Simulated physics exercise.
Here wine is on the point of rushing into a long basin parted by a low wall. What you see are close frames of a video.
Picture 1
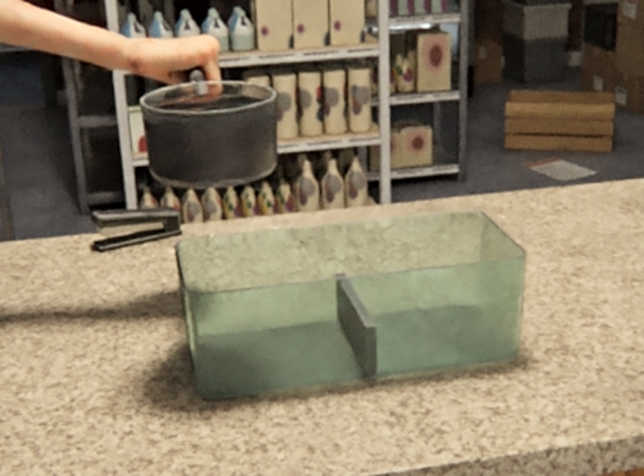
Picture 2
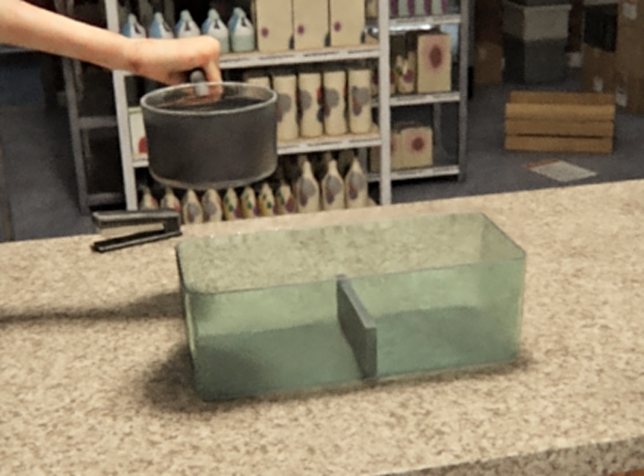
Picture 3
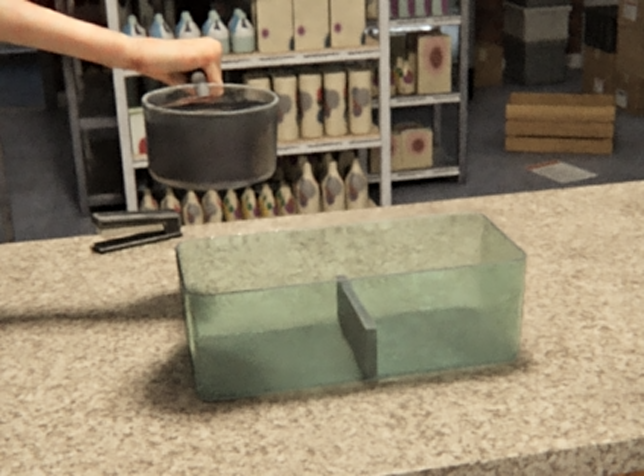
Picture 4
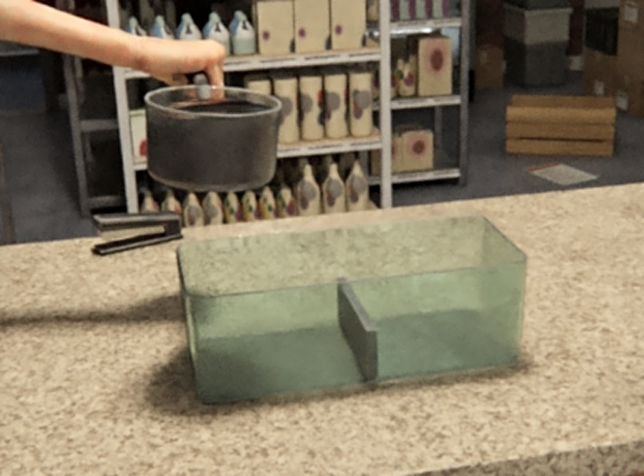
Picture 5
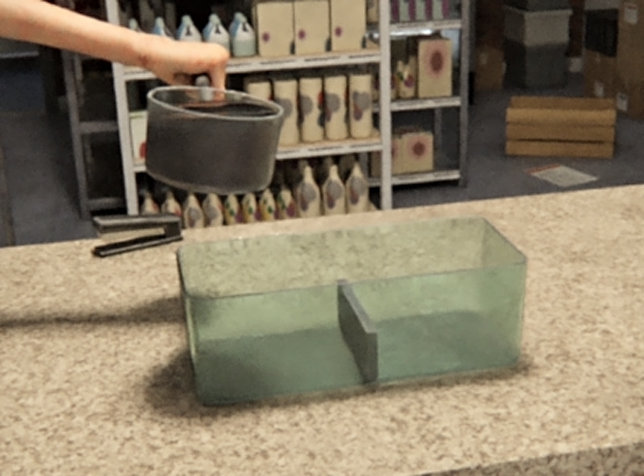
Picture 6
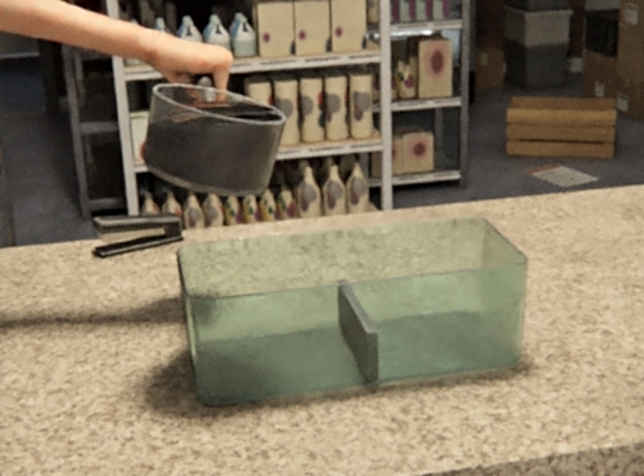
Hand holding a dark pot of dark liquid, gradually tilting it to the right above a divided greenish basin on a speckled counter.
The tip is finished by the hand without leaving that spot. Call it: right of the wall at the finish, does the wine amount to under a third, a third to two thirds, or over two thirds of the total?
A third to two thirds of the total.
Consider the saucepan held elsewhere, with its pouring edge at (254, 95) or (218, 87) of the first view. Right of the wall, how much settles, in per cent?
Start one gives close to 10 percent, start two close to 0 percent.
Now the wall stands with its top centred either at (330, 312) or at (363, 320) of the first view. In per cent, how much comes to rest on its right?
70 %, then 40 %.
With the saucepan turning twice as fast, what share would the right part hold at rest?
It comes to some 20 in a hundred.
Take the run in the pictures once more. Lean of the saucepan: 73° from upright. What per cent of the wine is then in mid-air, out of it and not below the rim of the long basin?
30 per cent.
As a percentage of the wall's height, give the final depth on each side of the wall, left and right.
On the left 30 %, on the right 20 %.
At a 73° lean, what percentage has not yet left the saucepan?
About 50 % remains.
A moment on, the saucepan is tipped part way and 51 per cent is still to pour, 7 is left of the wall and 10 right of it.
Next, the saucepan is tipped right over and 9 per cent is still to pour, 41 is left of the wall and 42 right of it.
Then the saucepan is tipped right over and 0 per cent is still to pour, 56 is left of the wall and 43 right of it.
Later the saucepan is tipped right over and 0 per cent is still to pour, 56 is left of the wall and 43 right of it.
At rest 56 per cent lies left of the wall, 43 right of it and 1 outside.
